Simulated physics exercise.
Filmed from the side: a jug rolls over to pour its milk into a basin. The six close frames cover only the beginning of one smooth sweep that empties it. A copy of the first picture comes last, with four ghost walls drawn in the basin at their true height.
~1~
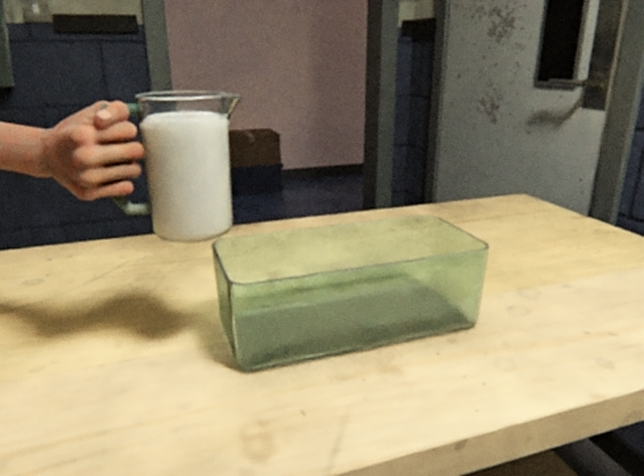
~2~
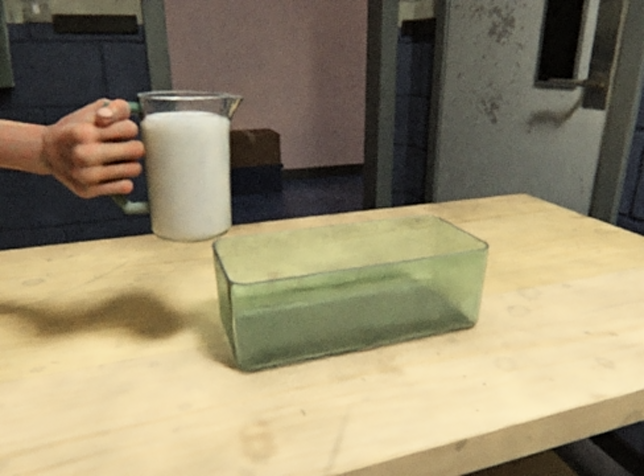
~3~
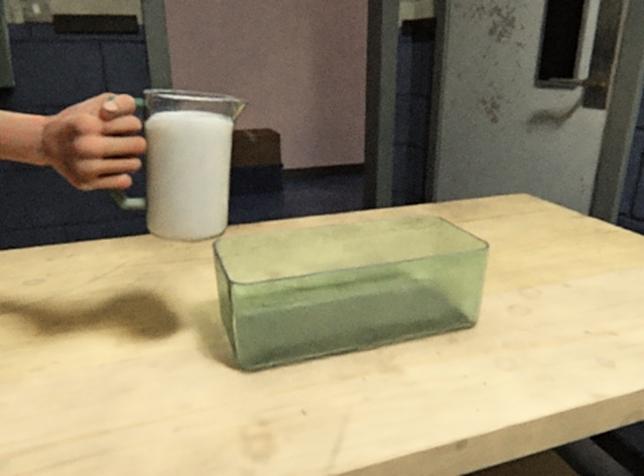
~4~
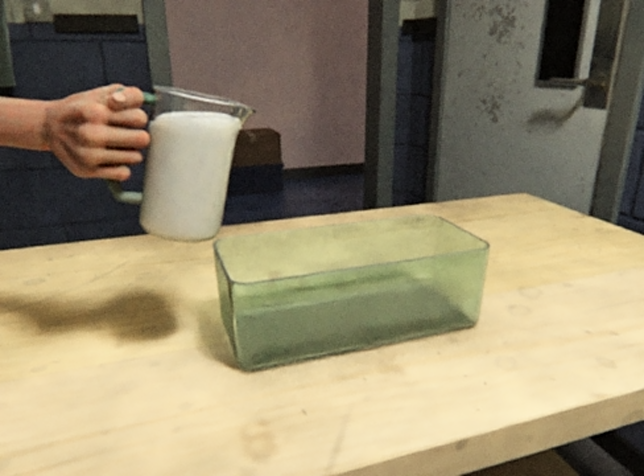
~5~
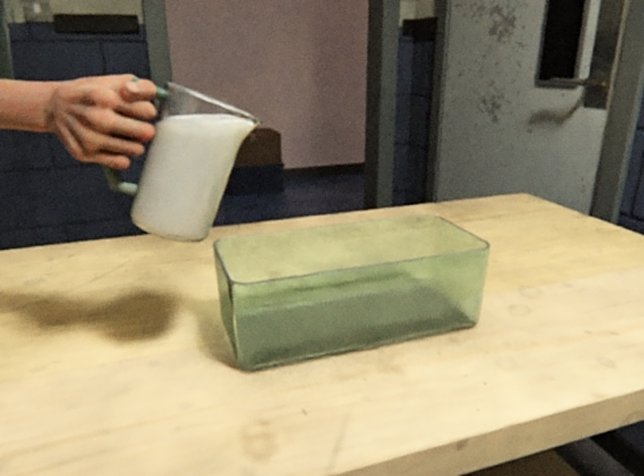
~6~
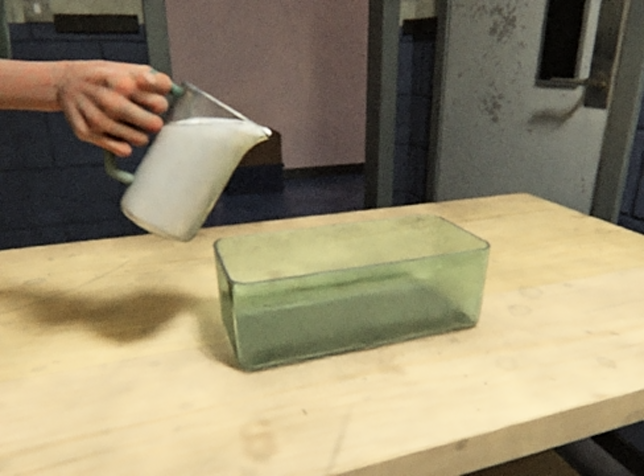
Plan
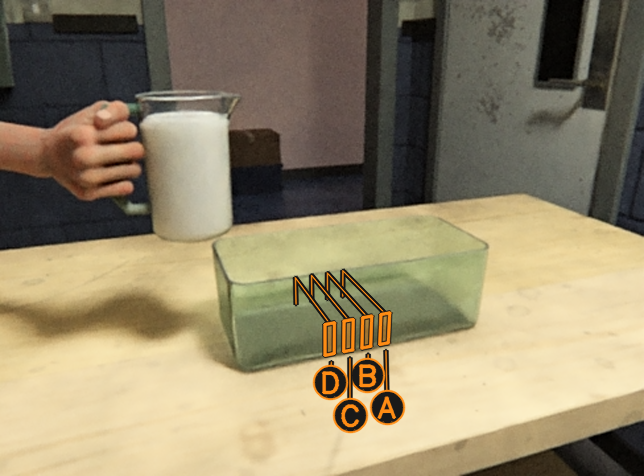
A hand held a glass jug of milk above a wooden table, beside a clear green basin, then gradually tilted it to the right until the milk reached the lip, with none leaving the jug.
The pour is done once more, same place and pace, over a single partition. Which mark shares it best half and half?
The best slot is D.
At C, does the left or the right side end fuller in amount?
The left side.
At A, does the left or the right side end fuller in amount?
More ends on the left.
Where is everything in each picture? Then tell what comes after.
In the first frame, upright, lip at (239, 96); basin from (236, 370) to (475, 323); nothing has left yet.
In the second frame, upright, lip at (241, 98); nothing has left yet.
In the third frame, tipped about 6°, lip at (246, 102); nothing has left yet.
In the fourth frame, tipped about 13°, lip at (254, 110); nothing has left yet.
In the fifth frame, tipped about 22°, lip at (262, 121); nothing has left yet.
In the sixth frame, tipped about 33°, lip at (268, 136); nothing has left yet.
In orange, A at (385, 350); B at (368, 354); C at (349, 358); D at (331, 361).
With A, about 93 % ends left of the wall and 5 % right of it.
With B, about 92 % ends left of the wall and 6 % right of it.
With C, about 80 % ends left of the wall and 15 % right of it; 4 % is lost outside.
With D, about 49 % ends left of the wall and 50 % right of it.
